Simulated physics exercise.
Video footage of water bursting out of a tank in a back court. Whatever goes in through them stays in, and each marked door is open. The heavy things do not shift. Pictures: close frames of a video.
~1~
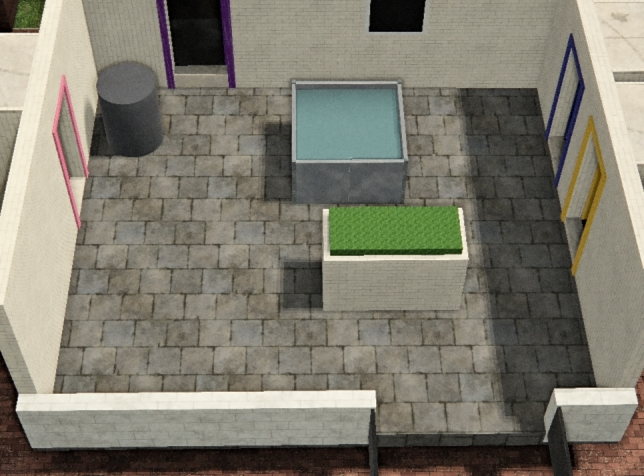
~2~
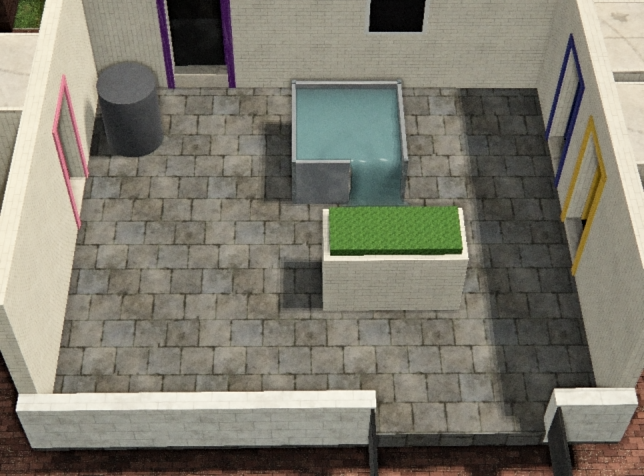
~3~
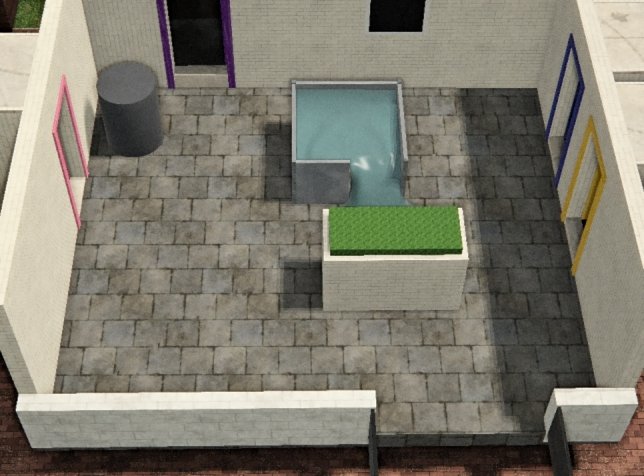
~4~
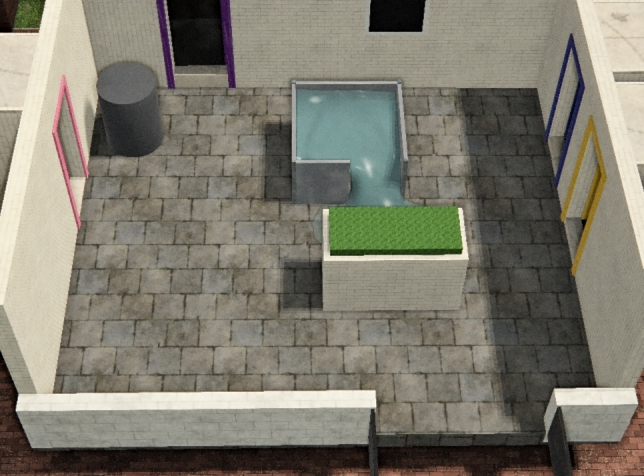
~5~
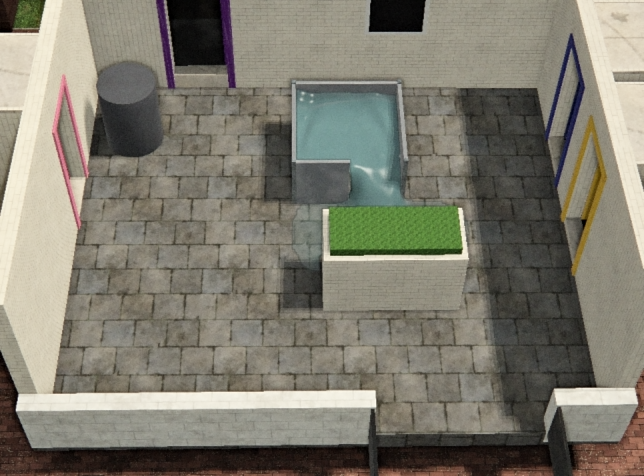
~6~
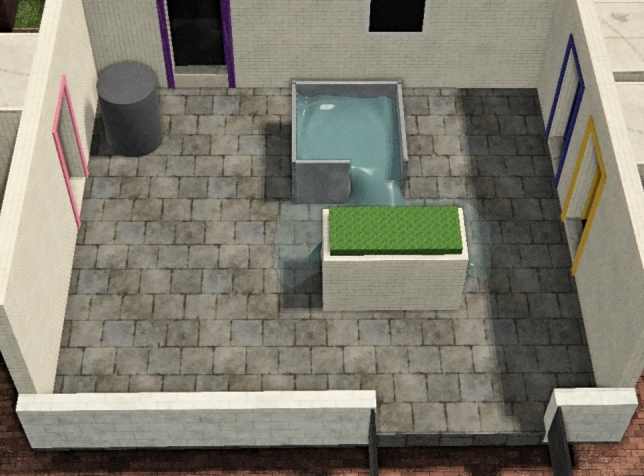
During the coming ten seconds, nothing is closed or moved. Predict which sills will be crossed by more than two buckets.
As I see it, blue door: Not too much gets in there; pink door: Too much gets in there; yellow door: Too much gets in there; purple door: Not too much gets in there.
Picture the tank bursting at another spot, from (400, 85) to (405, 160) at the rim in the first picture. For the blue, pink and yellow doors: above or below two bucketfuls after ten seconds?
The blue door tops the limit, the pink door remains within the limit and the yellow door tops the limit.
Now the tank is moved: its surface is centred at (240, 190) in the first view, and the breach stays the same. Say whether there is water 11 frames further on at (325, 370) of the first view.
At that place: Awash.
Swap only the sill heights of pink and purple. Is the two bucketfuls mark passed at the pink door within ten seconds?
Pink door: Falls short.
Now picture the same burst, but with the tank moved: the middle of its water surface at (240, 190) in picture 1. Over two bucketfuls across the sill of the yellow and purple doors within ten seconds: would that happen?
As I see it, the yellow door stays short of it and the purple door stays short of it.
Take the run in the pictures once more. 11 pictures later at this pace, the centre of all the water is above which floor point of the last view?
It's close to (371, 205).
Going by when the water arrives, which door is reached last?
It's the purple-painted one.
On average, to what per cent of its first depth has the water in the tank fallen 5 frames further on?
Near 60 in a hundred.
A moment on, water covers 20 % of the floor; the blue door not reached, the pink door not reached, the yellow door wet at the sill, nothing in, the purple door not reached.
Next, water covers 40 % of the floor; the blue door wet at the sill, nothing in, the pink door not reached, the yellow door far over two buckets in, the purple door not reached.
Then, water covers 55 % of the floor; the blue door under two buckets in, the pink door over two buckets in, the yellow door far over two buckets in, the purple door wet at the sill, nothing in.
Later, water covers 80 % of the floor; the blue door under two buckets in, the pink door over two buckets in, the yellow door far over two buckets in, the purple door wet at the sill, nothing in.
In the end, water covers 95 % of the floor; the blue door under two buckets in, the pink door over two buckets in, the yellow door far over two buckets in, the purple door wet at the sill, nothing in.
